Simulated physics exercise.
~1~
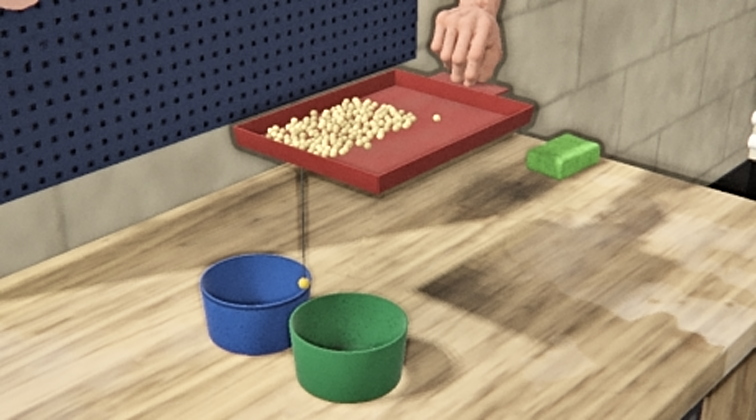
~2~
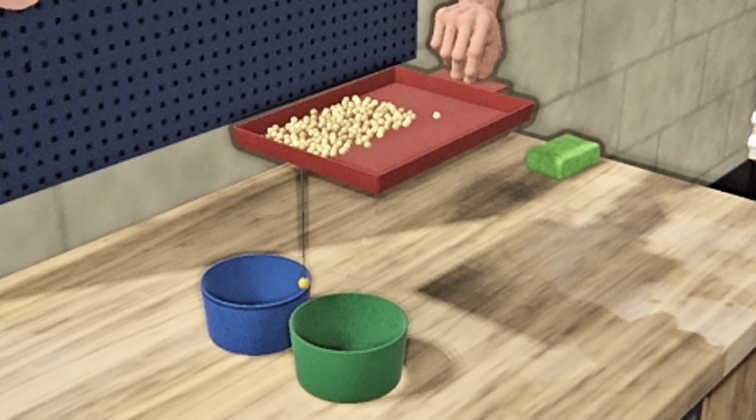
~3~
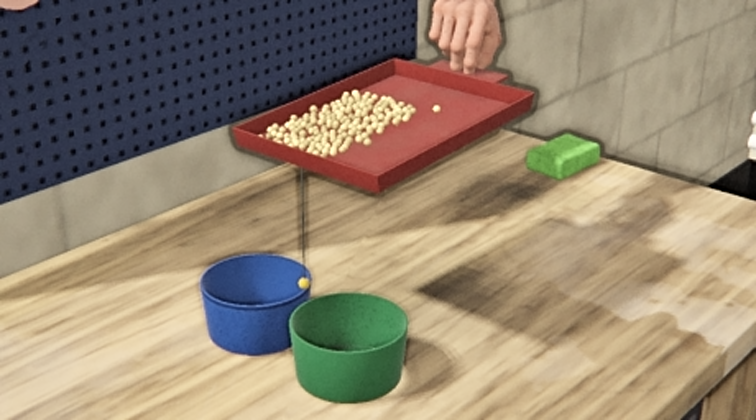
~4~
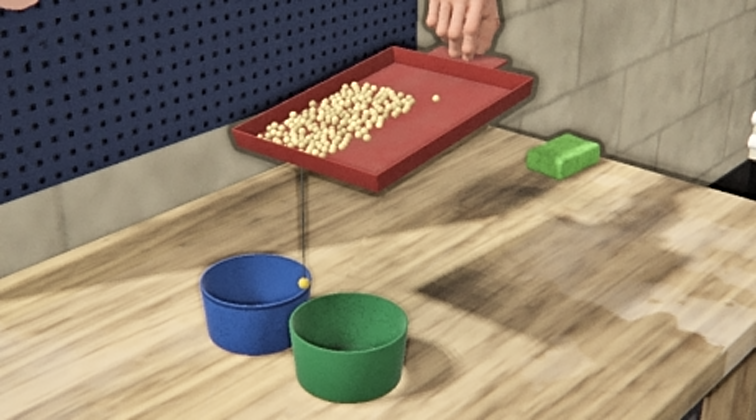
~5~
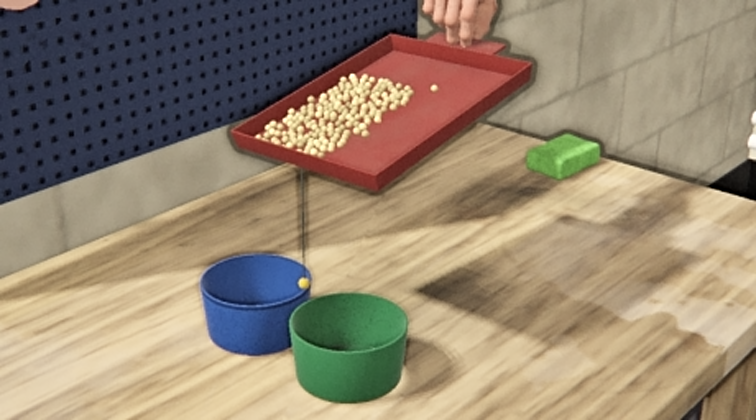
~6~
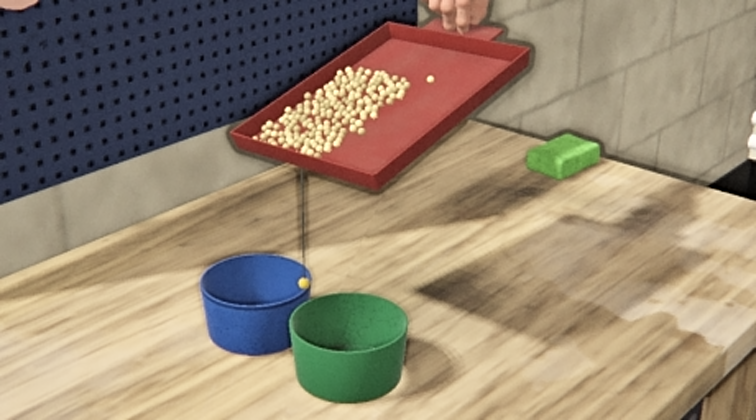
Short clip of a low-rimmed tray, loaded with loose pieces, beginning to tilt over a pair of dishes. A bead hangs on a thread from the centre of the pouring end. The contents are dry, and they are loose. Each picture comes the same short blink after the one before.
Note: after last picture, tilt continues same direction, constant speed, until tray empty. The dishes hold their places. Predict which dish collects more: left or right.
My bet is the dish over on the left is left holding more.
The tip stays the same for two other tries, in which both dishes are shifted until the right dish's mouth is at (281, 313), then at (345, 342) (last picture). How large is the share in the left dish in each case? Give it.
Roughly 40 % and 90 %.
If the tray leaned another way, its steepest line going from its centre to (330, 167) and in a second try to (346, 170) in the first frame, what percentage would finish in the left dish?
In order: About 10, then 0 percent.
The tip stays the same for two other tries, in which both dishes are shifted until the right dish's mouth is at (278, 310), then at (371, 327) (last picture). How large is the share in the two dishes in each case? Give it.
Around 80 percent the first time, around 50 percent the second.
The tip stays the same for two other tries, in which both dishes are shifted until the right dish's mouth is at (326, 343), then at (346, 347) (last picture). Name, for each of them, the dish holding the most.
Place 1 - the dish at left; place 2 - the dish at left.
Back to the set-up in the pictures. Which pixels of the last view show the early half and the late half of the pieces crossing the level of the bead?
Early-half point (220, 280); late-half point (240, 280).
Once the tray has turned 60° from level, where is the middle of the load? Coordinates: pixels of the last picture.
The load's middle is around (282, 124).
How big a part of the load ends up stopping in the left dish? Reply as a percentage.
Result: Some 60 % of the load.
Soon, tray tipped steeply; all on the tray.
A while on, tray tipped right over; about a quarter on the tray; about a quarter in the left dish; about a quarter outside both; about a quarter in the air.
Towards the end, tray tipped past a quarter turn; about two thirds in the left dish; about a third outside both.
Finally, tray tipped past a quarter turn; none in the right dish; about two thirds in the left dish; about a third outside both.
